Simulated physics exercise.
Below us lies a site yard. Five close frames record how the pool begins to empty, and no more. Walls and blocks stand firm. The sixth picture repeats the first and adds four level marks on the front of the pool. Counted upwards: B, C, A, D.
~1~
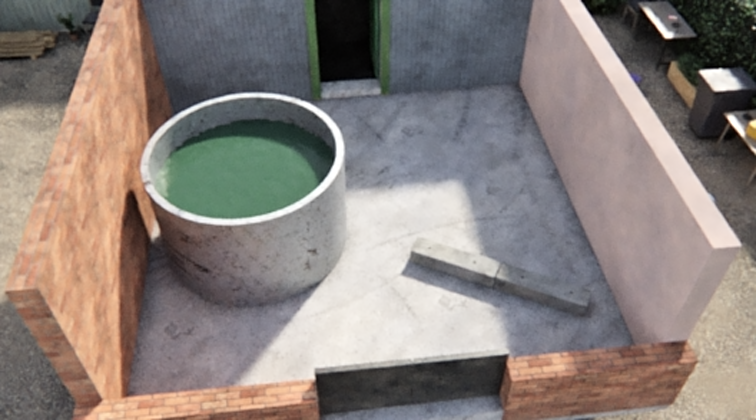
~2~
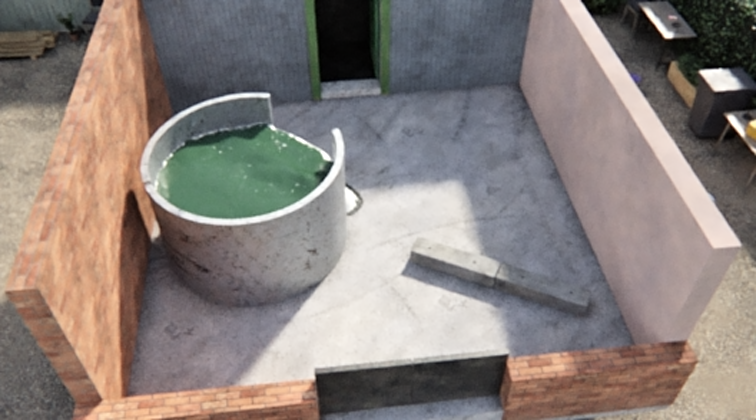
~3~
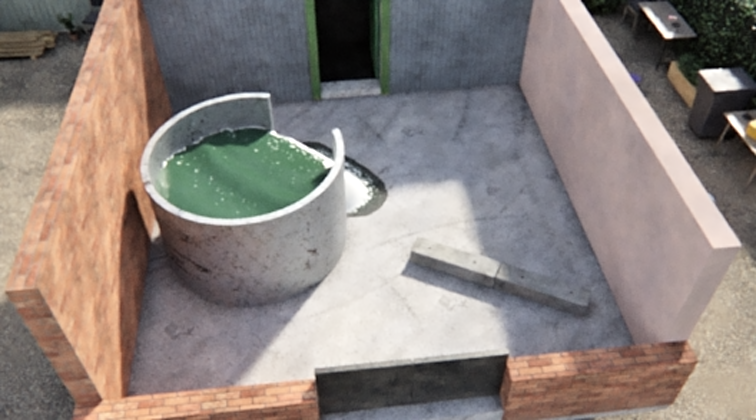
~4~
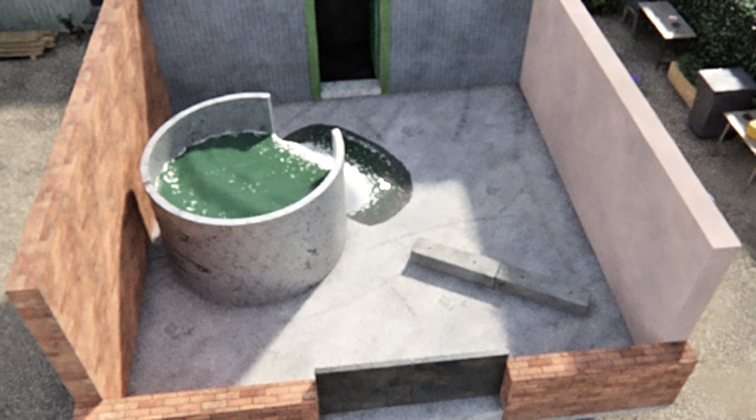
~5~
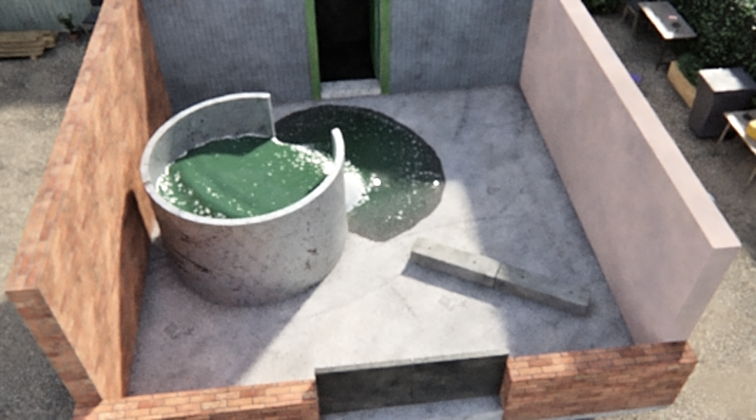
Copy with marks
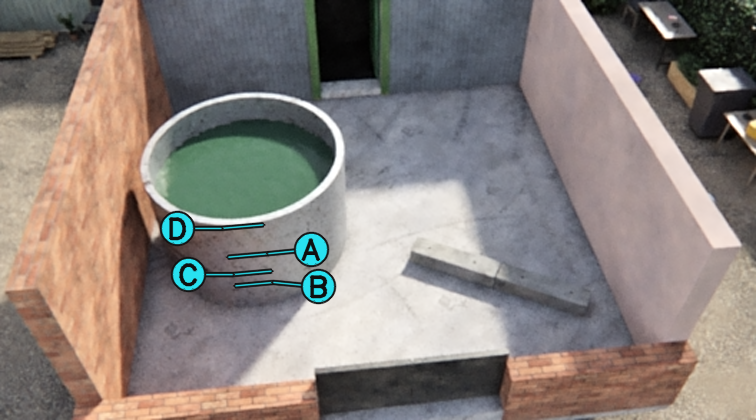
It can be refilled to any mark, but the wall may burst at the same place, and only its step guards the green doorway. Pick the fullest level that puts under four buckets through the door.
Use level B.
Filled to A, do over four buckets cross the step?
Yes, it does.
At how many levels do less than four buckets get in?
One.
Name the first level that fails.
It is C.
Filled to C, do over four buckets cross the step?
Yes, that goes wrong.
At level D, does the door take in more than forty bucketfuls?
Yes.
On the marked copy, A at (248, 255); B at (254, 284); C at (252, 272); D at (242, 226); from the bottom up B, C, A, D.
For level A, dozens of bucketfuls pour in.
For level B, a bucket or two gets in.
For level C, about 9 bucketfuls get in.
For level D, dozens of bucketfuls pour in.
